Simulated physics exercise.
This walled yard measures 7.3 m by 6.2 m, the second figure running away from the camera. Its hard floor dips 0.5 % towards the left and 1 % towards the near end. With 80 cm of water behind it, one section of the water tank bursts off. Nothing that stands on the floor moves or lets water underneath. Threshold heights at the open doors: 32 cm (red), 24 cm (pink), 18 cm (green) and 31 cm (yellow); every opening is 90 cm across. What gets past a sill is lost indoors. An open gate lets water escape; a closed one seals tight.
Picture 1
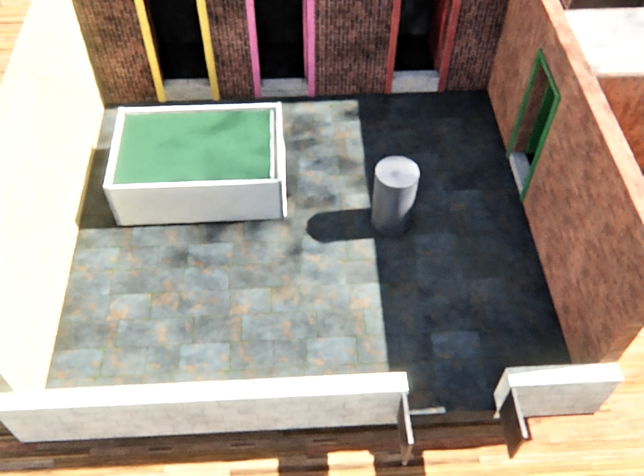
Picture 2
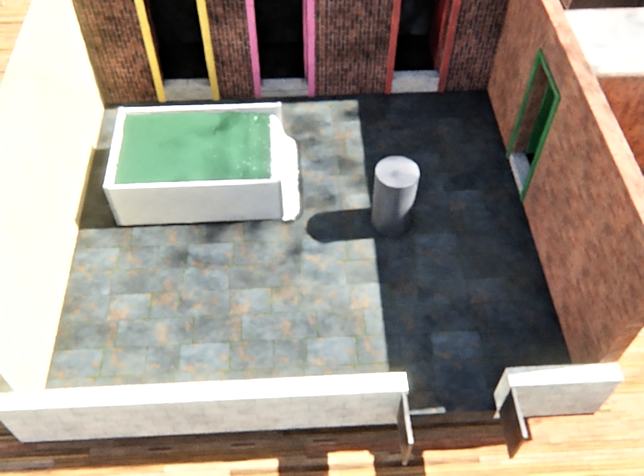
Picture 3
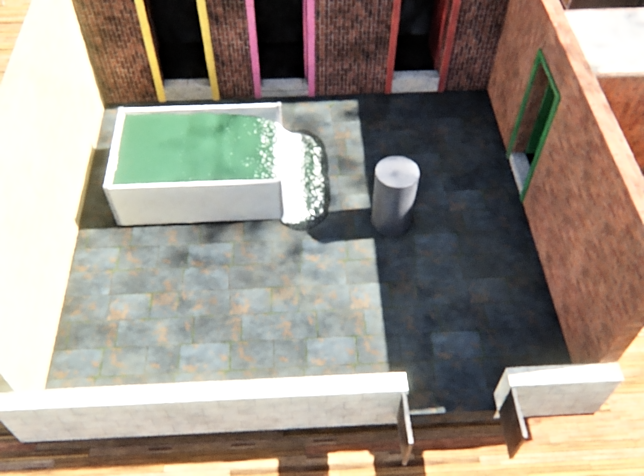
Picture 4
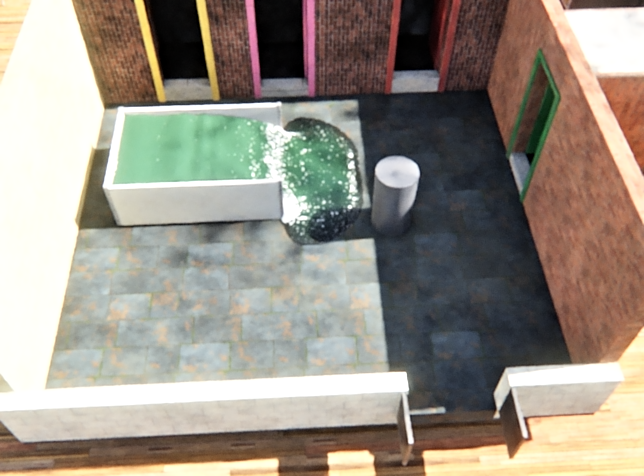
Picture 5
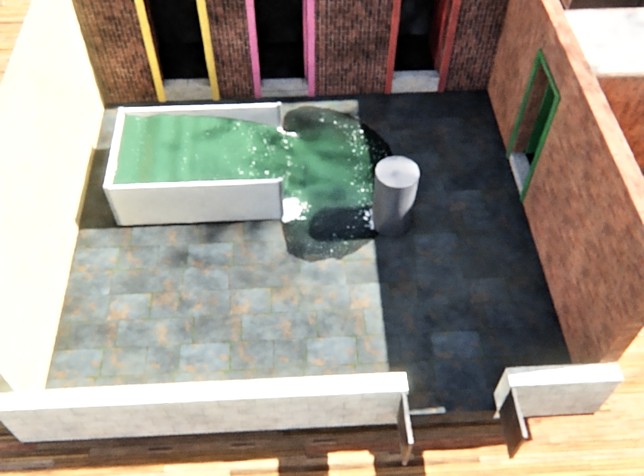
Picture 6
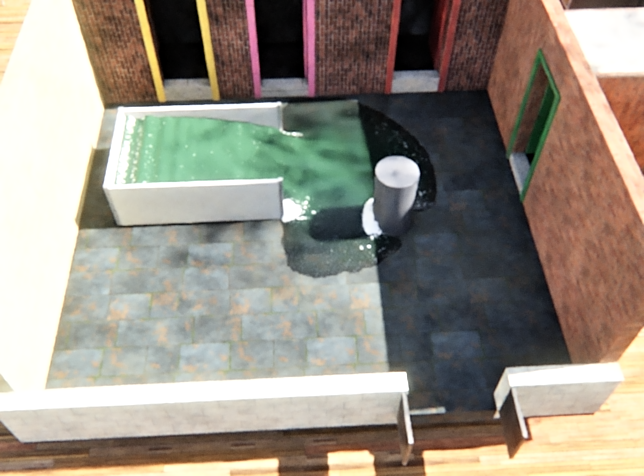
A white-walled tank of green water stands at the back left of a stone-tiled yard, seen from high above by a camera that stays still. A grey cylinder stands to its right, with yellow, pink and red doorways behind and a green-edged opening on the right wall. The tank's right side gives way, and foaming water pours out, spreads across the floor and surrounds the cylinder.
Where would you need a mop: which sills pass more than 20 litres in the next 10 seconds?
Door by door: At the red door it does not reach the limit; at the pink door it keeps below the limit; at the green door it goes over the limit; at the yellow door it does not reach the limit.
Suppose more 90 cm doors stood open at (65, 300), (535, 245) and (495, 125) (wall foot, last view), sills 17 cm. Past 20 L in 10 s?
In that order: Under, under, over.
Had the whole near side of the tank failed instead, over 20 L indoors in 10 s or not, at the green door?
Then: Green under.
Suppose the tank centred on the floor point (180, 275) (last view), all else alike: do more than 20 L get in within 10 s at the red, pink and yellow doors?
Then: Red not over, pink below, yellow under.
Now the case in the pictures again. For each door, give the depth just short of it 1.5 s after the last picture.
Depths in cm: Red 17, pink 1, green 37, yellow 0.
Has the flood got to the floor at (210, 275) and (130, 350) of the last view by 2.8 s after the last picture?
In turn: Dry, not reached.
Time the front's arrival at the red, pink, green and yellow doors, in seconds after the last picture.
Arrival: Red 0.4 s, pink 0.2 s, green 0.3 s, yellow 4.5 s.
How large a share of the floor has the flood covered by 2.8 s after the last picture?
Near 55 per cent is wet.
Then, 0.7 s after the last picture water covers 35 % of the floor and is deepest (41 cm) near (365, 214); red door 10 cm at the sill, 0 L in, pink door 3 cm at the sill, 0 L in, green door 30 cm at the sill, 15 L in, yellow door not reached.
Then, 1.5 s after the last picture water covers 50 % of the floor and is deepest (44 cm) near (487, 112); red door 17 cm at the sill, 0 L in, pink door 1 cm at the sill, 0 L in, green door 37 cm at the sill, 101 L in, yellow door not reached.
Then, 2.8 s after the last picture water covers 55 % of the floor and is deepest (30 cm) near (482, 126); red door 27 cm at the sill, 0 L in, pink door 2 cm at the sill, 0 L in, green door 29 cm at the sill, 203 L in, yellow door not reached.
Then, 5.3 s after the last picture water covers 70 % of the floor and is deepest (24 cm) near (571, 389); red door 9 cm at the sill, 0 L in, pink door 9 cm at the sill, 0 L in, green door 8 cm at the sill, 235 L in, yellow door 3 cm at the sill, 0 L in.
Then, 9.3 s after the last picture water covers 95 % of the floor and is deepest (18 cm) near (39, 416); red door 3 cm at the sill, 0 L in, pink door 4 cm at the sill, 0 L in, green door 4 cm at the sill, 235 L in, yellow door 5 cm at the sill, 0 L in.
